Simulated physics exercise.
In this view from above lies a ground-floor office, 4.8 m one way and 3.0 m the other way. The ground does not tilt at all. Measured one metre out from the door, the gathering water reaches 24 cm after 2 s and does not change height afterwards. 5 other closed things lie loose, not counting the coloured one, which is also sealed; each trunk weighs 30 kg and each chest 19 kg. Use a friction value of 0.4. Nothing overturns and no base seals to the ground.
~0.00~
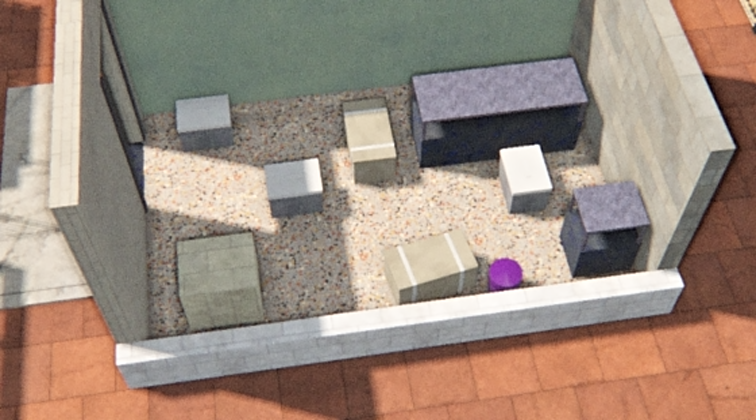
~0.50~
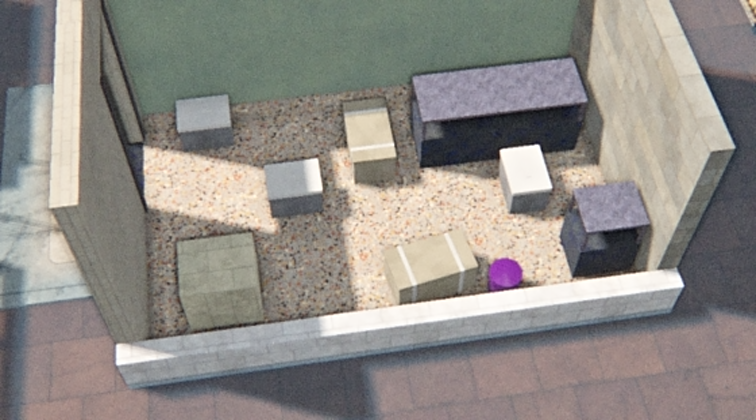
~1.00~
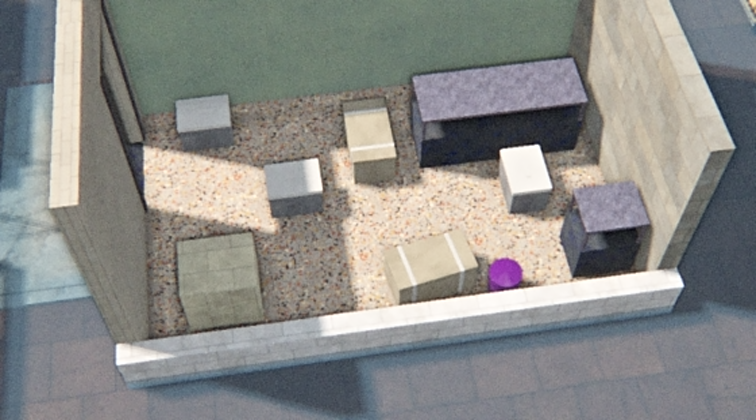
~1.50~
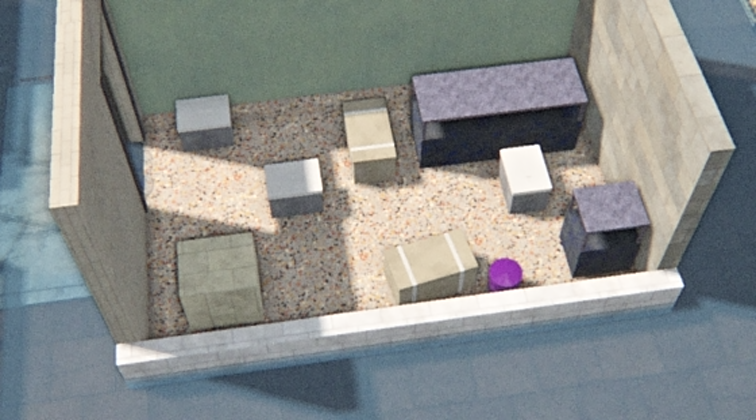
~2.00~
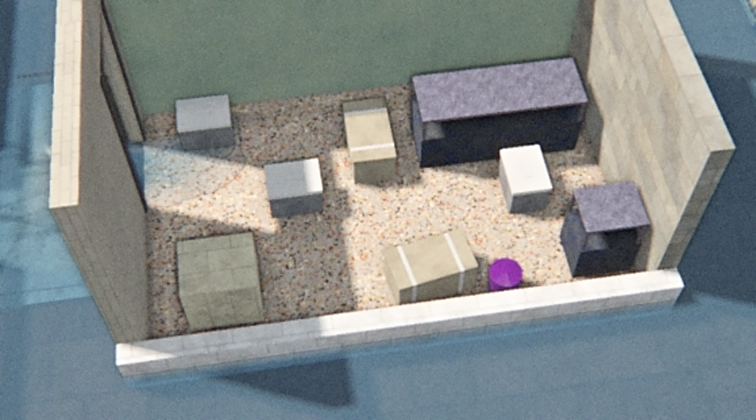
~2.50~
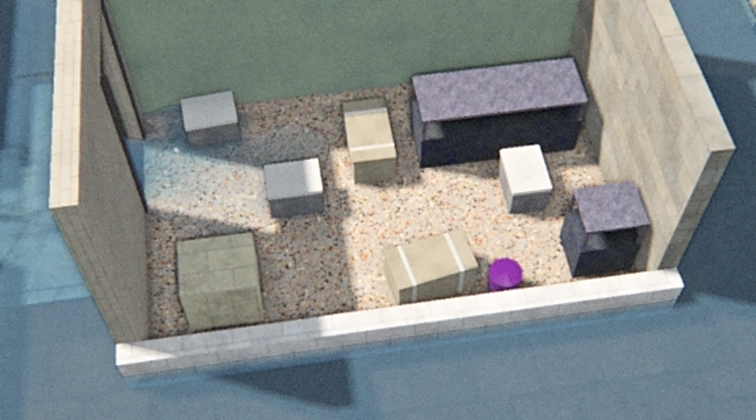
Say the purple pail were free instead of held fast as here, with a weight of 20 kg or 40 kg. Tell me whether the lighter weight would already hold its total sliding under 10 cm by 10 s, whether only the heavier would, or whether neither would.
The lighter already would.
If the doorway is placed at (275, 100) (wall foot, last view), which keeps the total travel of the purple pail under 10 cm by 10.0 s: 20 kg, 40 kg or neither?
Outcome - the lighter pick works.
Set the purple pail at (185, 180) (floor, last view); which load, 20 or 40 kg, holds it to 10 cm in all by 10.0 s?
So heavier weight required.
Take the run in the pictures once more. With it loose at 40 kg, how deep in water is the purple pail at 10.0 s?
Around 12 cm.
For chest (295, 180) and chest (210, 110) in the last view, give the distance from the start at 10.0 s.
Respectively 120 and 400 cm.
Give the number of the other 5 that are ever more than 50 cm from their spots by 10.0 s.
The number is 2.
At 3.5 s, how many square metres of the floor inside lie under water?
Somewhere about 6.0 m2, give or take.
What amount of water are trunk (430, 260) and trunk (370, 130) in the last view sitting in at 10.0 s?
12 and 13 cm.
After 3.5 s the purple pail would be 0 cm from its start with 20 kg and 0 cm from its start with 40 kg; 0 cm of water round it then.
After 4.5 s the purple pail would be 0 cm from its start with 20 kg and 0 cm from its start with 40 kg; 0 cm of water round it then.
After 7.0 s the purple pail would be 1 cm from its start with 20 kg and 0 cm from its start with 40 kg; 5 cm of water round it then.
After 10.0 s the purple pail would be 1 cm from its start with 20 kg and 0 cm from its start with 40 kg; 12 cm of water round it then.
